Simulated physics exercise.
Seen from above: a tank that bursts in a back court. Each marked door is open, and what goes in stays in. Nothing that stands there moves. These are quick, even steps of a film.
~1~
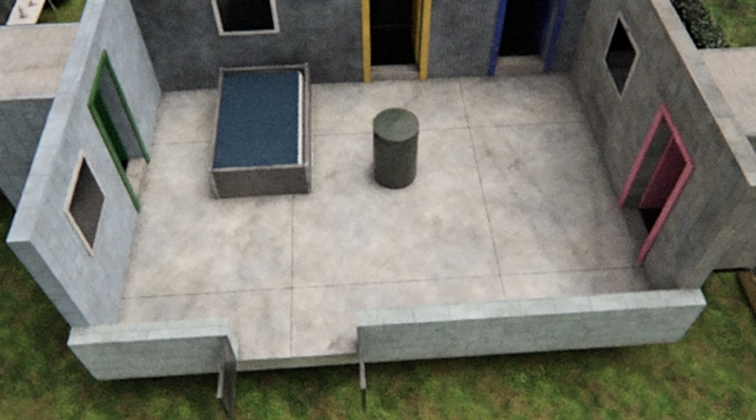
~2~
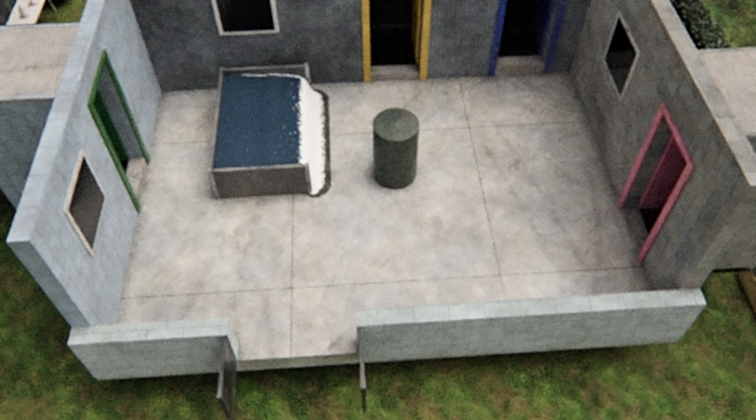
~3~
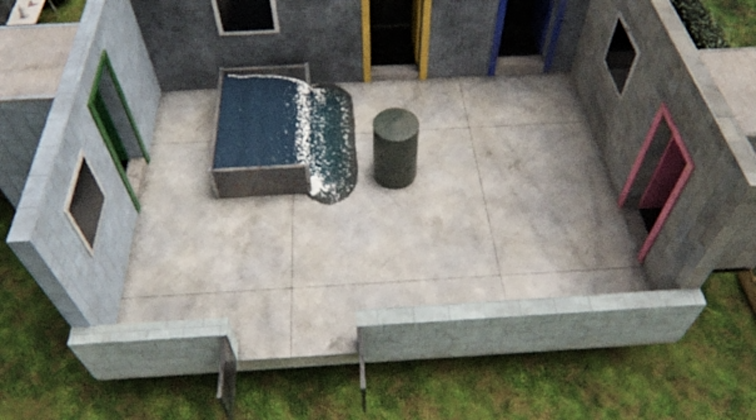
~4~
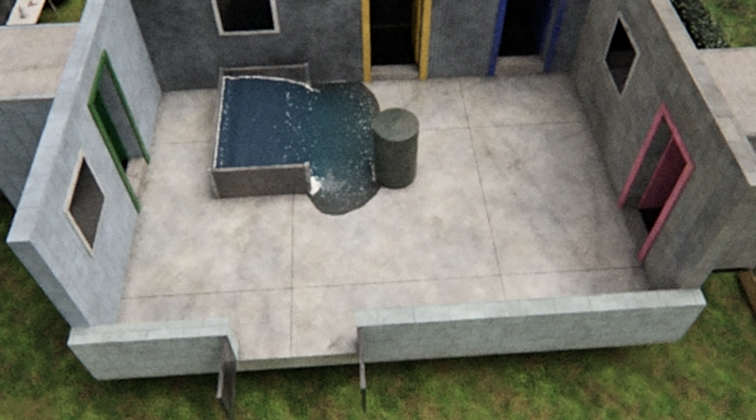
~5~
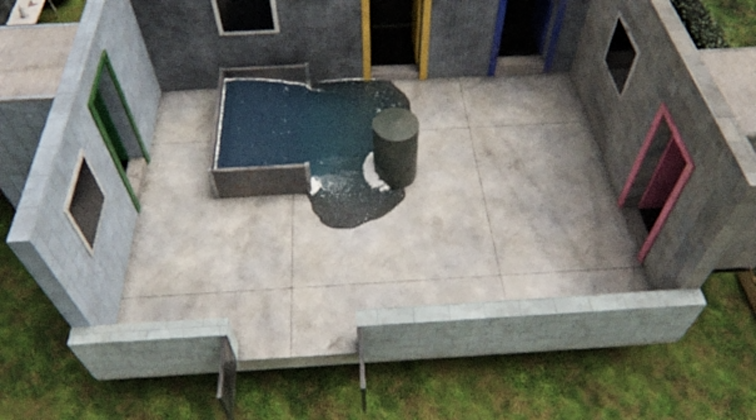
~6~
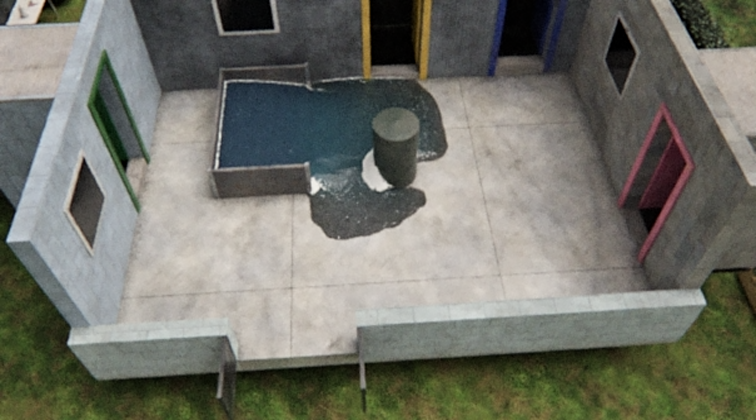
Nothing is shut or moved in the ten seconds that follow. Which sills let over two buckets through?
In the end: The pink door lets in a lot; the yellow door admits no more than that; the blue door admits no more than that; the green door admits no more than that.
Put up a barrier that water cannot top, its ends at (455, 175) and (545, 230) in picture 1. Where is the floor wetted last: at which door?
The green door.
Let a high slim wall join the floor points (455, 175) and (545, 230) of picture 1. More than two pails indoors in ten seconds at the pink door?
One by one: Pink takes more.
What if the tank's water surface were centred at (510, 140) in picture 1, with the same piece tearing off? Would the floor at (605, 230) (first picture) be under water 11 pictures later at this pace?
At that place: Covered.
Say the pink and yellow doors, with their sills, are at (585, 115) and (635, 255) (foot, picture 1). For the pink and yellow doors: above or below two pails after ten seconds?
Then: The pink door takes more, the yellow door stays under.
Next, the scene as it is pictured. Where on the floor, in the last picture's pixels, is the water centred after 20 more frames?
I would point to (456, 152).
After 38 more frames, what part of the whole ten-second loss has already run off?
Some 30 per cent.
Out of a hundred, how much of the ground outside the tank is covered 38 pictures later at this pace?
About 70 per cent.
A moment on, water covers 30 % of the floor; the pink door not reached, the yellow door wet at the sill, nothing in, the blue door wet at the sill, nothing in, the green door not reached.
Next, water covers 50 % of the floor; the pink door not reached, the yellow door wet at the sill, nothing in, the blue door wet at the sill, nothing in, the green door not reached.
Then, water covers 60 % of the floor; the pink door wet at the sill, nothing in, the yellow door wet at the sill, nothing in, the blue door under two buckets in, the green door not reached.
Later, water covers 70 % of the floor; the pink door under two buckets in, the yellow door wet at the sill, nothing in, the blue door under two buckets in, the green door not reached.
In the end, water covers 90 % of the floor; the pink door over two buckets in, the yellow door wet at the sill, nothing in, the blue door under two buckets in, the green door wet at the sill, nothing in.
